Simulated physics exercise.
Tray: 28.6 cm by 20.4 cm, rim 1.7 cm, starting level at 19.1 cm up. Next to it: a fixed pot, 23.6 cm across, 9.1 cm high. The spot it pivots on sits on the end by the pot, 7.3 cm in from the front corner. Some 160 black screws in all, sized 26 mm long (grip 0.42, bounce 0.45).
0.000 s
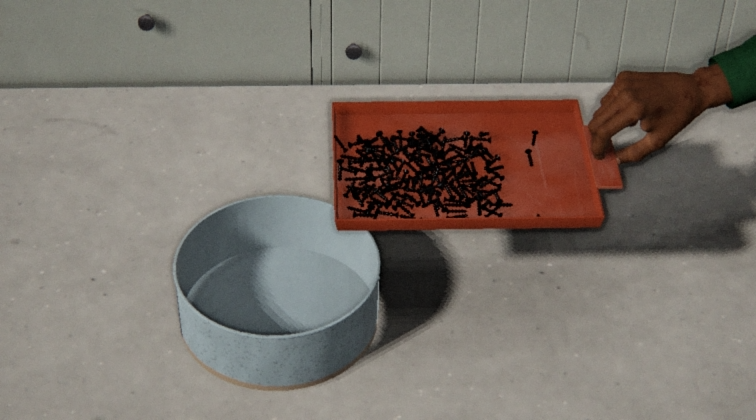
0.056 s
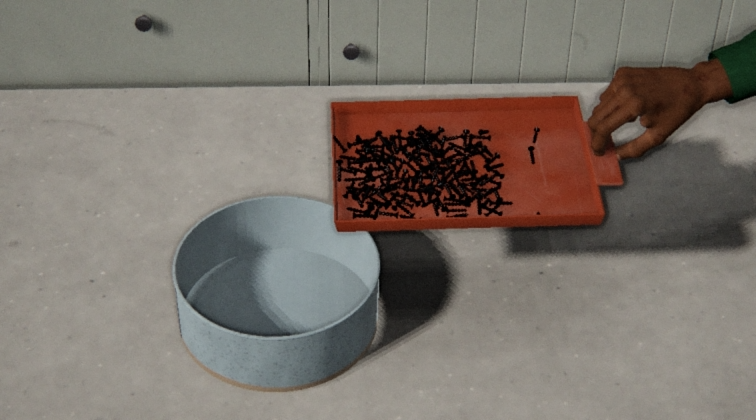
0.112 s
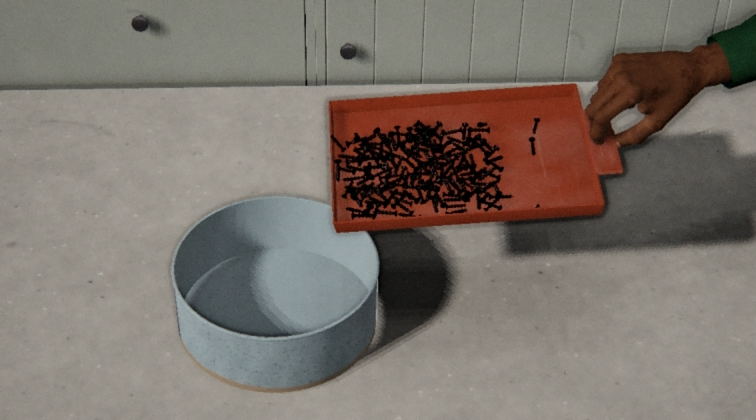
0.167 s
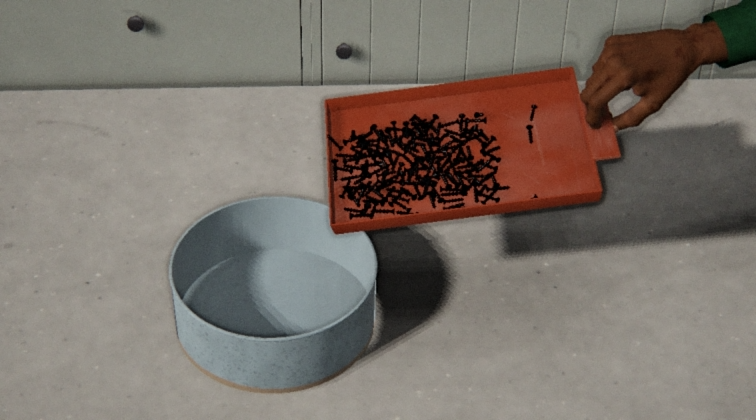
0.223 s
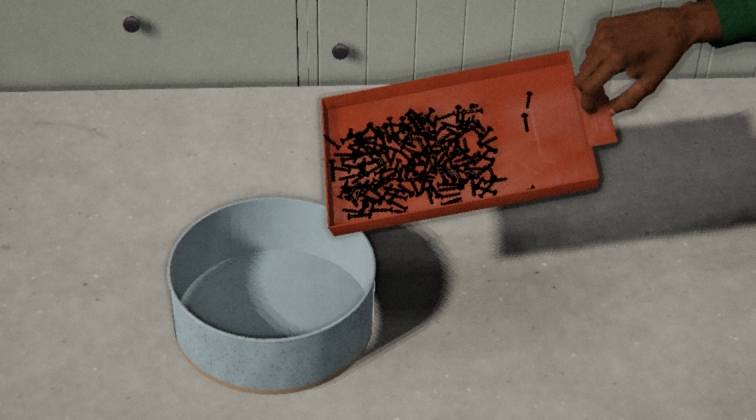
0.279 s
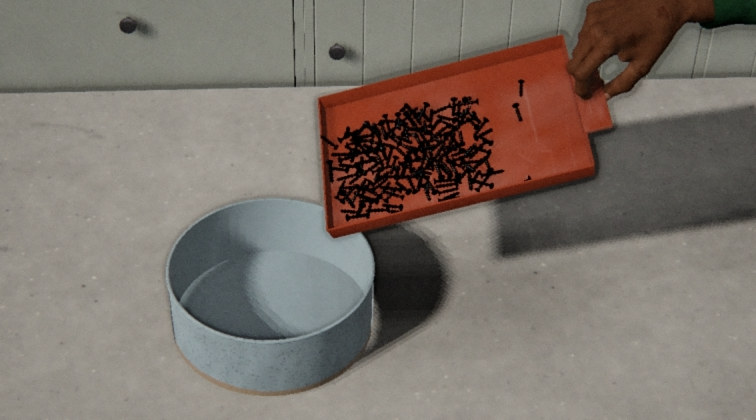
Hand raising the right end of a red tray of small black screws, tilting it beside a pale blue round pot.
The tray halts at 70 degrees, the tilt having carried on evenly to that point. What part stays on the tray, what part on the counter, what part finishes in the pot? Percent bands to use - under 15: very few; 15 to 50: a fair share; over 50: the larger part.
Tray - a fair share, counter - very few, pot - the larger part.
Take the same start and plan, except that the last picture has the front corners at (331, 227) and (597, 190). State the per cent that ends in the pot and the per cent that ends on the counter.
That works out as pot 75 and counter 0.
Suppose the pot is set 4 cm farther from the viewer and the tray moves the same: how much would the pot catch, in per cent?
65 %.
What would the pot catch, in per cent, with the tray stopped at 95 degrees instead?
Then about 100 per cent.
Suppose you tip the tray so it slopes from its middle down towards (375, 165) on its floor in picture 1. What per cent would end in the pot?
Roughly 55 percent of them.
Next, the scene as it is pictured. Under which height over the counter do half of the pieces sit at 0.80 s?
Median height: Approx. 22 cm.
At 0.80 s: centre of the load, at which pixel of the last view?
Near (335, 180).
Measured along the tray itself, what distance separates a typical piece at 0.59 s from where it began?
Roughly 4 cm.
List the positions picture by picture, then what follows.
Tray tilt 0 degrees, front corners at (338, 219) and (601, 215); middle of the pieces at (427, 174); pot at (277, 262), in the first picture.
Tray tilt 1 degrees, front corners at (337, 220) and (602, 212); middle of the pieces at (427, 173), in the second picture.
Tray tilt 4 degrees, front corners at (336, 221) and (601, 202), lowest corner left front; middle of the pieces at (425, 169), in the third picture.
Tray tilt 9 degrees, front corners at (333, 223) and (599, 189), lowest corner left front; middle of the pieces at (422, 164), in the fourth picture.
Tray tilt 13 degrees, front corners at (331, 225) and (595, 176), lowest corner left front; middle of the pieces at (419, 159), in the fifth picture.
Tray tilt 18 degrees, front corners at (329, 228) and (591, 164), lowest corner left front; middle of the pieces at (416, 155); pot at (271, 266). The tray's pace is about 80 degrees a second, in the sixth picture.
After 0.59 s, tilt 44 degrees; the tray holds 100 %, the pot 0 %.
After 0.80 s, tilt 61 degrees; the tray holds 95 %, the pot 0 %.
After 1.12 s, tilt 70 degrees; the tray holds 50 %, the pot 40 %.
At rest (2.2 s), tray 20 %, counter 0 %, pot 80 %.
